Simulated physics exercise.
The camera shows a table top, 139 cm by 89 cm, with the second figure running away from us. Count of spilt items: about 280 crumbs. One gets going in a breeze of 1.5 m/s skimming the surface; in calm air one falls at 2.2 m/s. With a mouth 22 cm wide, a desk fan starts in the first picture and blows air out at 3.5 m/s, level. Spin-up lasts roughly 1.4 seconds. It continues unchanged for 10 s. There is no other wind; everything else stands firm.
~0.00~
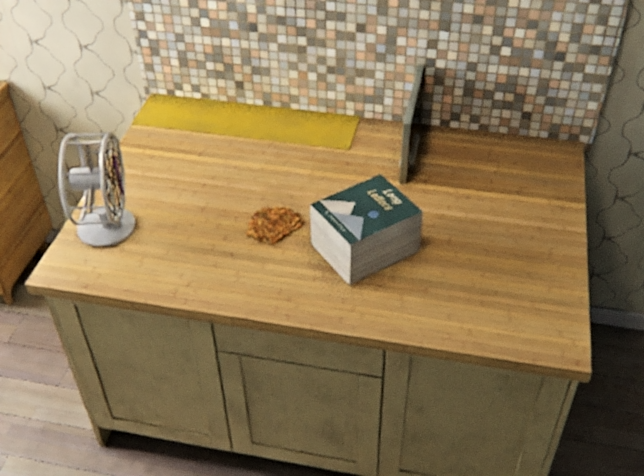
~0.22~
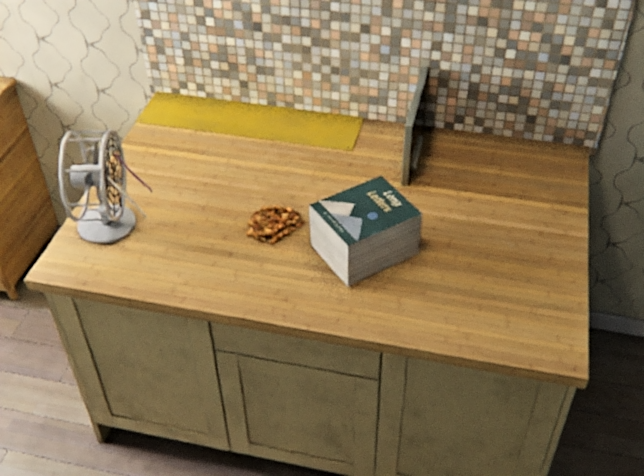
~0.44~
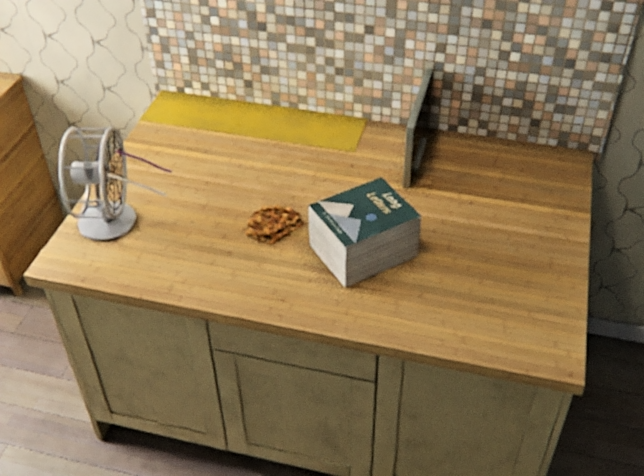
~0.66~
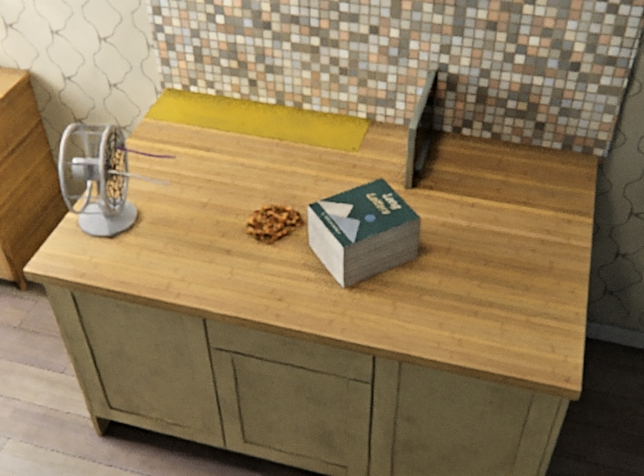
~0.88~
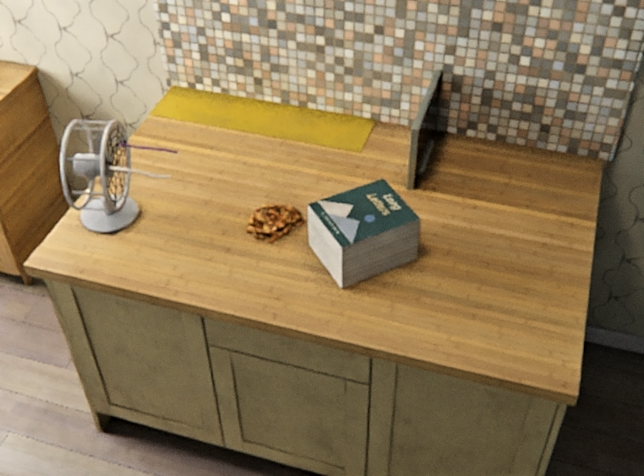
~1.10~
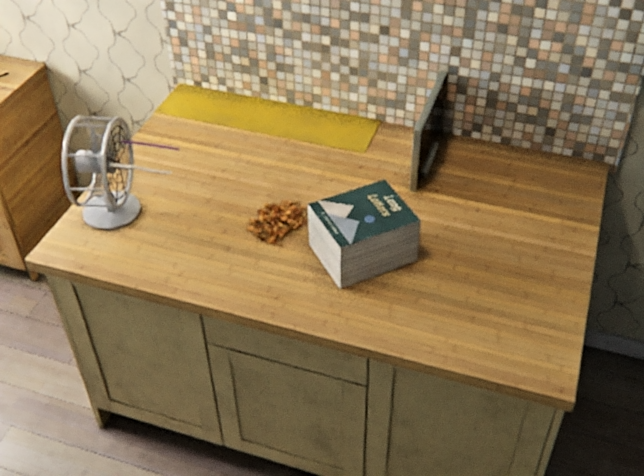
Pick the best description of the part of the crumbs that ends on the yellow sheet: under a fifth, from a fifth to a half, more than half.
The share on the yellow sheet: Not reaching a fifth.
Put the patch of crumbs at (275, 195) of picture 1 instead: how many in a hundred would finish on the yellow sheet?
It would be near 20 %.
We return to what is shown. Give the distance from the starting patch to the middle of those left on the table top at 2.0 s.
Around 10 cm from the start.
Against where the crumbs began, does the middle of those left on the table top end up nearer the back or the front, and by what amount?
The middle ends nearer the back side, some 50 cm from where the patch began.
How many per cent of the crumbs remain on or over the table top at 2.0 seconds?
I'd say some 100 % at that moment.
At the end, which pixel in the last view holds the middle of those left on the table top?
Centre: Roughly (419, 135).
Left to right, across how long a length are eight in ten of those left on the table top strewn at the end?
The middle group spans some 30 cm.
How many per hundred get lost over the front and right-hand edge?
About 20 per cent at the front edge and 20 per cent at the right-hand edge.
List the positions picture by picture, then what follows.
The middle of the crumbs is near (274, 224), none has stirred yet and the mouth of the desk fan is at (94, 179), in the first picture.
The middle of the crumbs is near (273, 223), none has stirred yet and the yellow sheet is centred on (250, 120), in the second picture.
The middle of the crumbs is near (273, 223), none has stirred yet, the top of a book is at (364, 210) and the top of a laptop is at (420, 96), in the third picture.
The middle of the crumbs is near (273, 222) and none has stirred yet, in the fourth picture.
The middle of the crumbs is near (274, 221) and none has stirred yet, in the fifth picture.
The middle of the crumbs is near (277, 221), the farthest in sight from the desk fan is at (305, 221) and about 15 % have left their places, in the sixth picture.
After 2.0 s, 0 % are on the yellow sheet; the middle of those still in play is near (320, 218); 1 % have settled or left.
After 3.2 s, 1 % are on the yellow sheet; the middle of those still in play is near (394, 160); 37 % have settled or left.
After 5.5 s, 2 % are on the yellow sheet; the middle of those still in play is near (418, 137); 59 % have settled or left.
After 10.0 s, at the end, 4 % are on the yellow sheet; the middle of those still in play is near (419, 135).
